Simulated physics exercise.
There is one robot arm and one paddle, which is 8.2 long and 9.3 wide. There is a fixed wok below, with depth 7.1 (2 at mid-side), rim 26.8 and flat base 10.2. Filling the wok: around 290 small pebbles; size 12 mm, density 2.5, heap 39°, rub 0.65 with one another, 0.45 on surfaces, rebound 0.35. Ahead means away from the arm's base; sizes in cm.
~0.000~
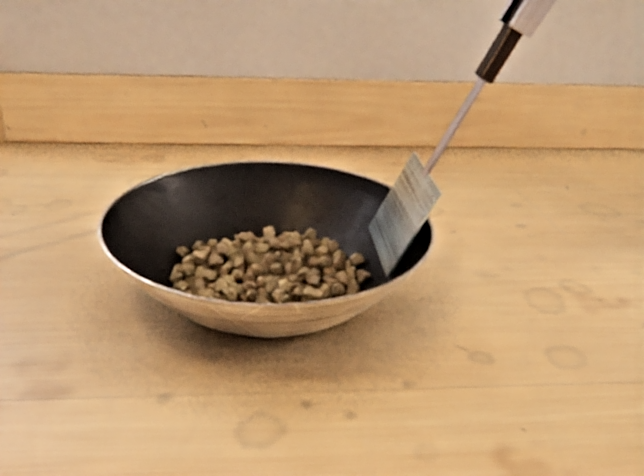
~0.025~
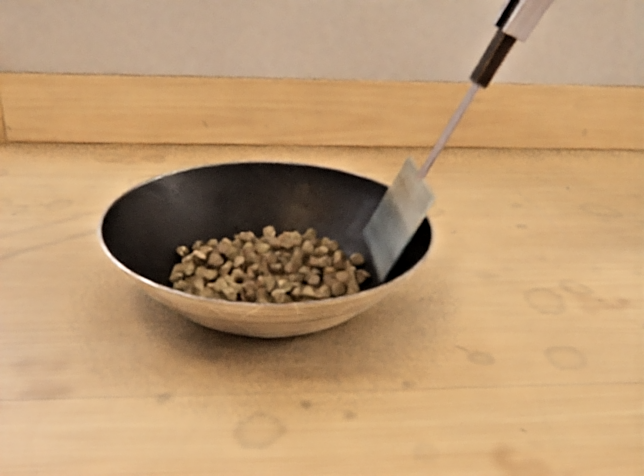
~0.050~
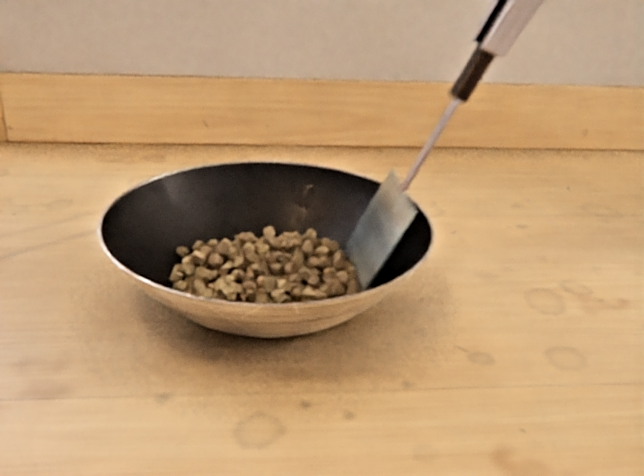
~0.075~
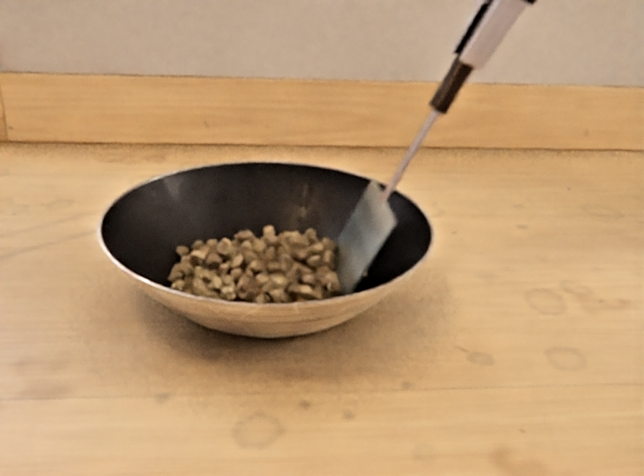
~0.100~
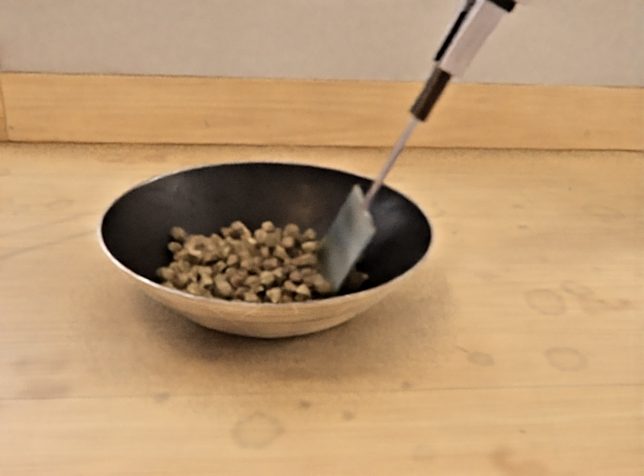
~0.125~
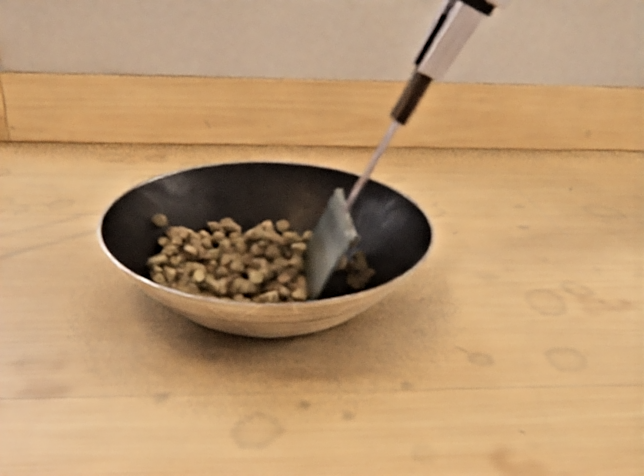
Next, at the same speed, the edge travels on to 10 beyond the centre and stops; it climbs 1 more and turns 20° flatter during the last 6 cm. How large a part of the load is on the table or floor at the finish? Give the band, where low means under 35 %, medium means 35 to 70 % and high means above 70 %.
Band: Medium.
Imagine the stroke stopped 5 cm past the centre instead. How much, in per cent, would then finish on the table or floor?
Then around 5 per cent.
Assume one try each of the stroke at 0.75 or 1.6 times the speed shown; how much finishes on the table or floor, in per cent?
Around 40 per cent, then around 70 per cent, would end on the table or floor.
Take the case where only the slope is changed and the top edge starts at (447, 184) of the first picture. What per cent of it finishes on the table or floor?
Spill: Approx. 55 per cent.
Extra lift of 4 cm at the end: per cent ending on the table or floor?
Result: Approx. 55 %.
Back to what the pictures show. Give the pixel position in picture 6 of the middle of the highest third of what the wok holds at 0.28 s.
Centre: Roughly (141, 217) in the last picture.
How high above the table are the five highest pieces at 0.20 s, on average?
Roughly 9 cm above the table.
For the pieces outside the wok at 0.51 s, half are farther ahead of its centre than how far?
It's close to 20 cm ahead of the centre.
By 0.20 s, sloping 65°, highest piece 14 above the table; 292 in the wok, 1 on the blade or in flight.
By 0.28 s, sloping 57°, highest piece 18 above the table; 285 in the wok, 8 on the blade or in flight.
By 0.51 s, sloping 45°, highest piece 8 above the table; 127 in the wok, 95 on the table or floor, 71 on the blade or in flight.
By 1.56 s, sloping 45°, highest piece 8 above the table; 167 on the table or floor, 126 in the wok.
Final count, 167 on the table or floor, 126 in the wok. That is 57 % on the table or floor.
